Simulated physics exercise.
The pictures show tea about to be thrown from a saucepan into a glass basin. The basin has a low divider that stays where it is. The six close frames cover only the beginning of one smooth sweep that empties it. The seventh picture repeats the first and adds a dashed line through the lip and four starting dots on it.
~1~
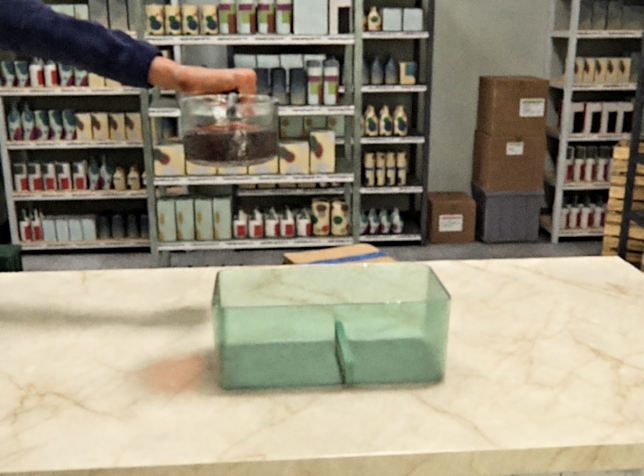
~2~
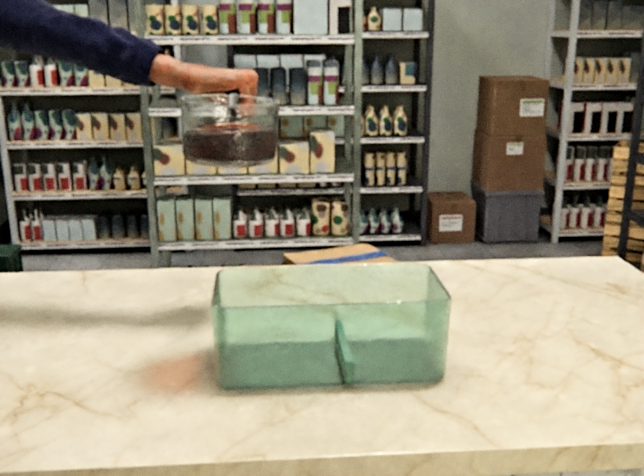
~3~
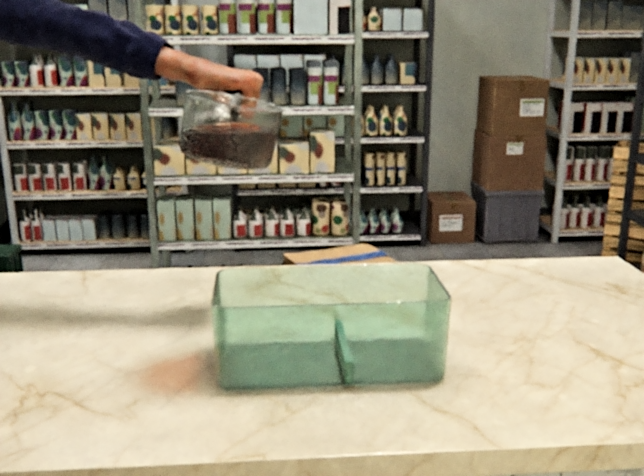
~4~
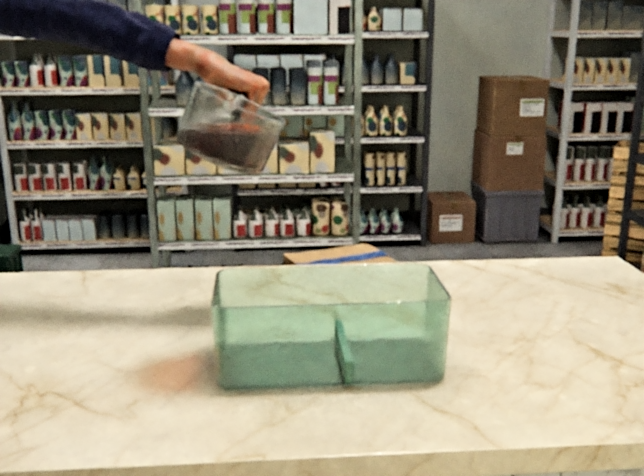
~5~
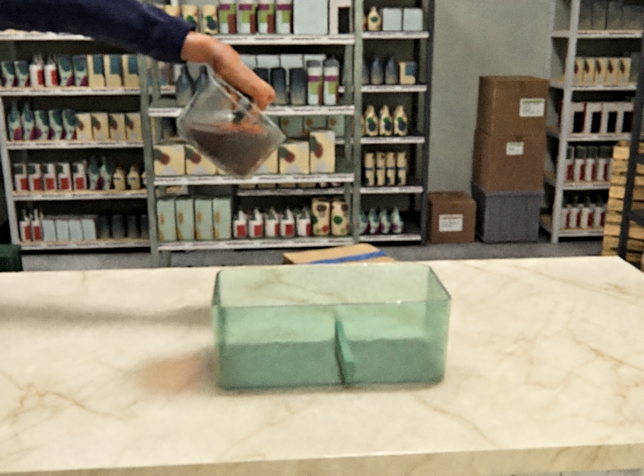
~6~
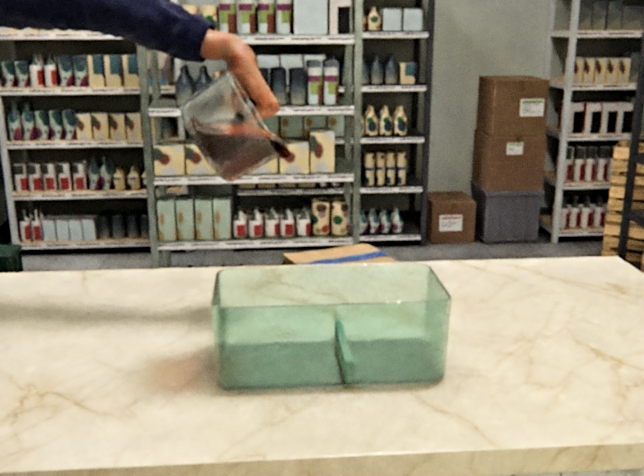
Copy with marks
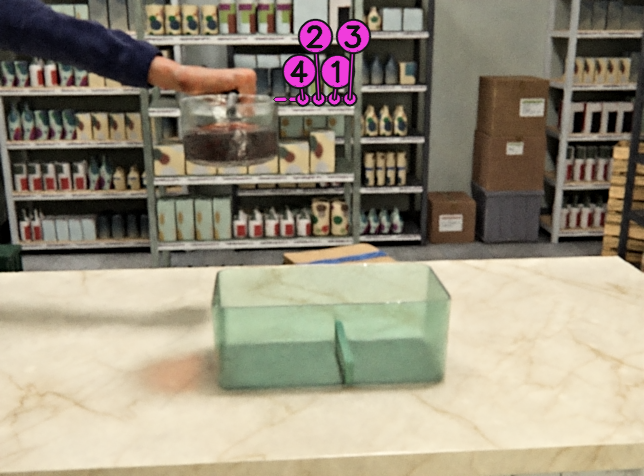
The video shows a hand holding a clear container of dark liquid above a divided glass basin on a marble-patterned counter, then tilting it steadily to the right until the liquid begins to pass over its lip.
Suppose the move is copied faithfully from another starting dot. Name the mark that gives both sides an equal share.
Go for 4.
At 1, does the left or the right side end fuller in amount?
More ends on the right.
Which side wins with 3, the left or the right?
The right side.
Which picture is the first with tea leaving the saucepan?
Picture 6.
On the marked copy, 1 at (334, 98); 2 at (318, 99); 3 at (349, 98); 4 at (302, 99).
Choosing 1, about 15 % ends left of the wall and 80 % right of it; 4 % is lost outside.
Choosing 2, about 27 % ends left of the wall and 70 % right of it; 3 % is lost outside.
Choosing 3, about 16 % ends left of the wall and 78 % right of it; 6 % is lost outside.
Choosing 4, about 49 % ends left of the wall and 48 % right of it; 3 % is lost outside.
